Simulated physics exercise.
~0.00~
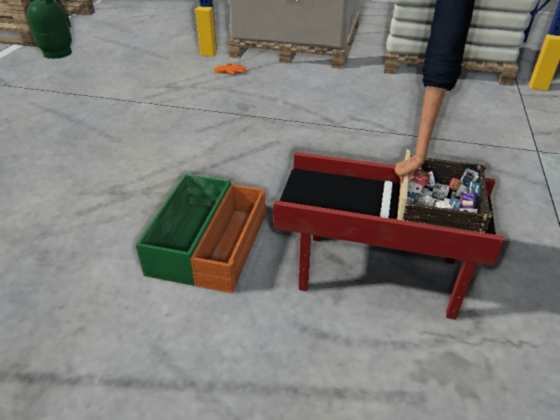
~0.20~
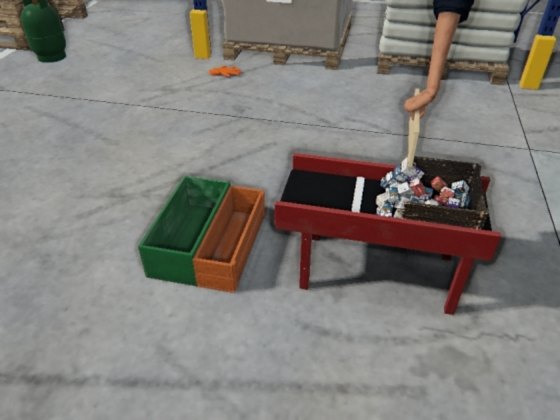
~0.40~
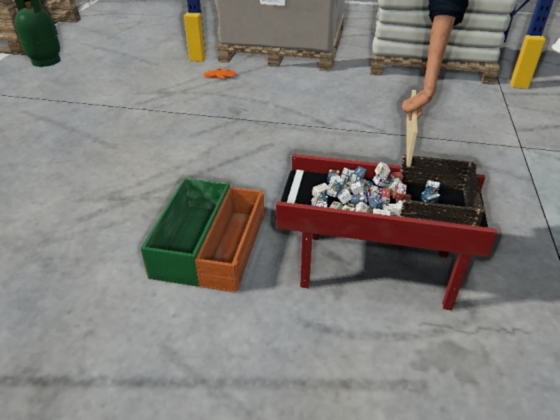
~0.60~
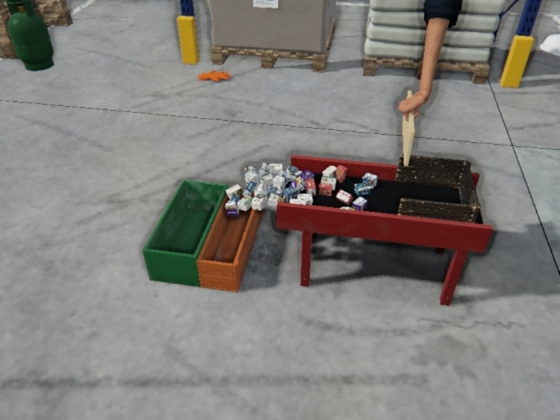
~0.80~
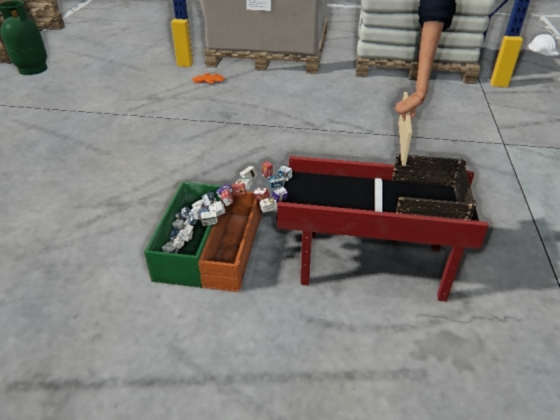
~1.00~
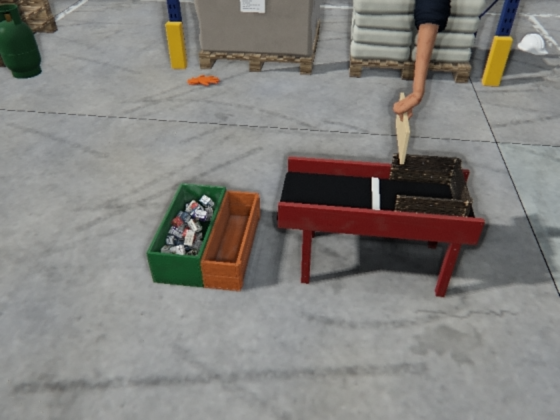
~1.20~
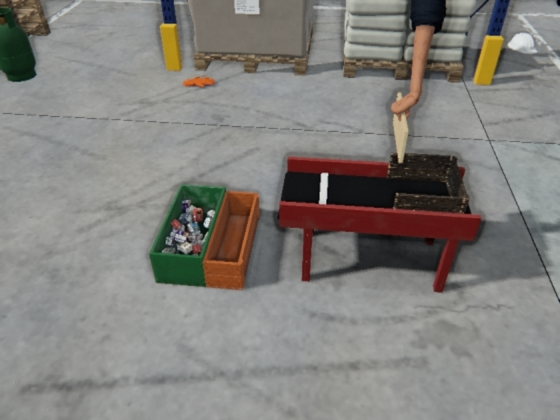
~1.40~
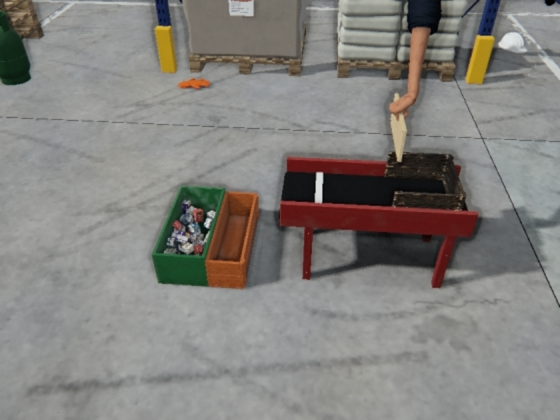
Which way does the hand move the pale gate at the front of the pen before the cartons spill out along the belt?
The hand moves the gate upward, lifting it clear of the belt and then holding it above the table.
